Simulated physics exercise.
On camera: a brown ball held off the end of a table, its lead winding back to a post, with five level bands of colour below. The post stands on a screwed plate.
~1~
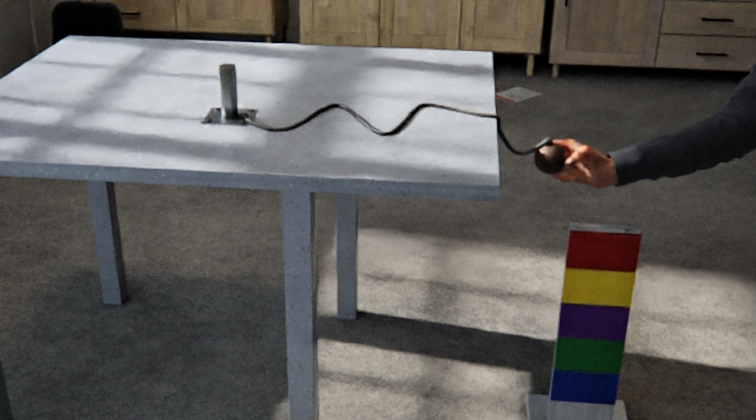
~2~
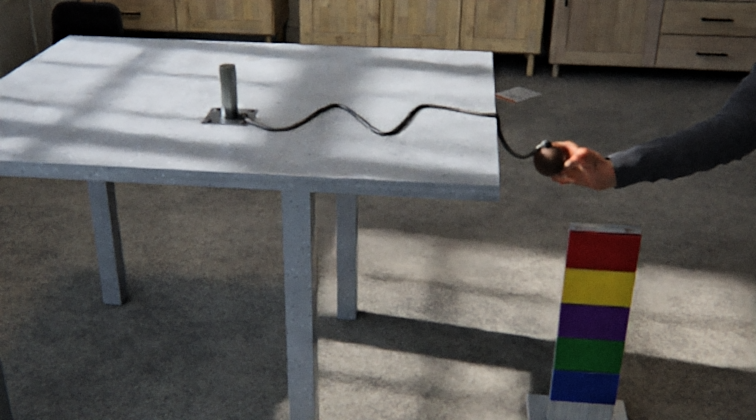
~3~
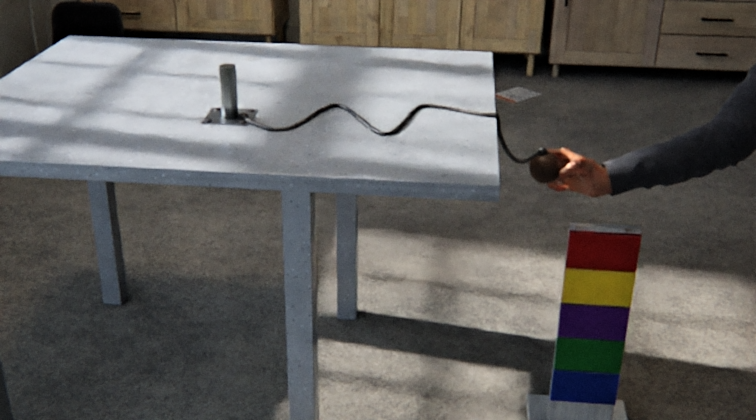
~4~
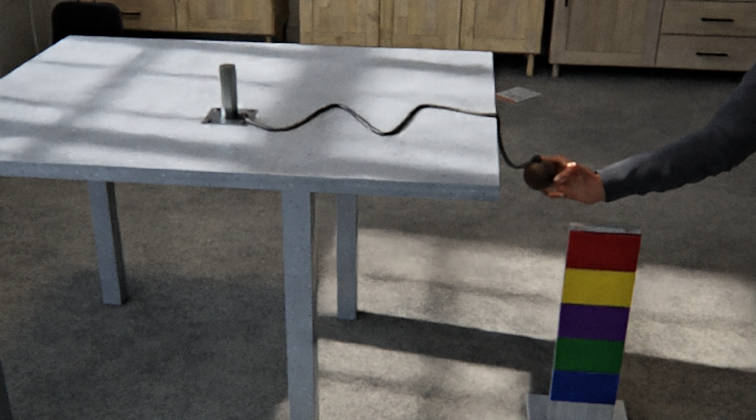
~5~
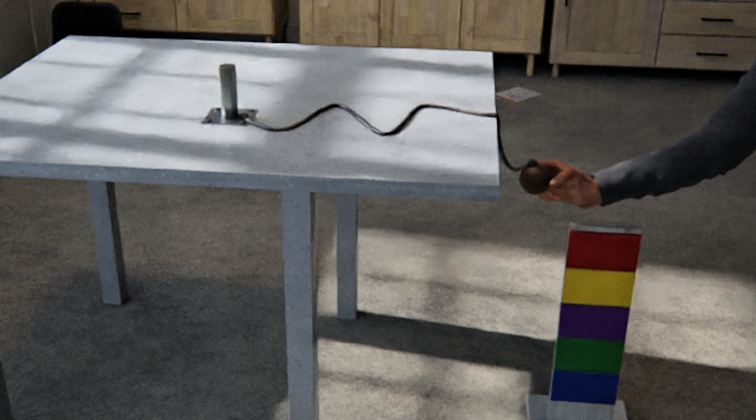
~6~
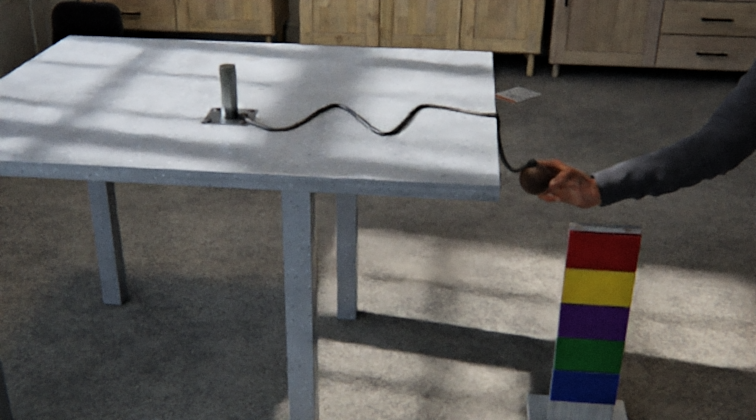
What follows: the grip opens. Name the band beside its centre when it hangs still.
The lead holds its middle at green.
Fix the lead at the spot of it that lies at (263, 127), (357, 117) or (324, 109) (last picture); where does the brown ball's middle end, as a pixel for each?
The places are (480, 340), (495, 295) and (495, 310).
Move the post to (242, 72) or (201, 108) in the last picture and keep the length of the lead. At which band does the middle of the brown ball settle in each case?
One after the other, purple; purple.
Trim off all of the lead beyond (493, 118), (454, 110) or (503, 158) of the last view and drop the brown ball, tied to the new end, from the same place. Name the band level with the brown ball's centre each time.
One after the other, yellow; red; purple.
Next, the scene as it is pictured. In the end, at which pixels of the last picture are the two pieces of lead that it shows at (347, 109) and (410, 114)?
The first at (407, 120), the second at (494, 179).
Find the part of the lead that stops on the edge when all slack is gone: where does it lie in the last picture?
Near (394, 132).
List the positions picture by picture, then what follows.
The first picture shows brown ball (551, 159); red (603, 253); yellow (598, 289); purple (594, 323); green (589, 356); blue (585, 388).
The second picture shows brown ball (549, 161); lead through (268, 129) (327, 108) (371, 128) (413, 112) (481, 115).
The third picture shows brown ball (546, 168).
The fourth picture shows brown ball (540, 175); lead through (268, 129) (327, 108) (371, 128) (413, 112) (481, 115).
The fifth picture shows brown ball (536, 179).
The sixth picture shows brown ball (535, 179); lead through (268, 129) (327, 108) (371, 128) (413, 112) (481, 115).
Soon after, ball near (480, 320); level with purple.
Then, ball near (493, 351); level with green.
At rest, ball near (476, 349); level with green. At green.
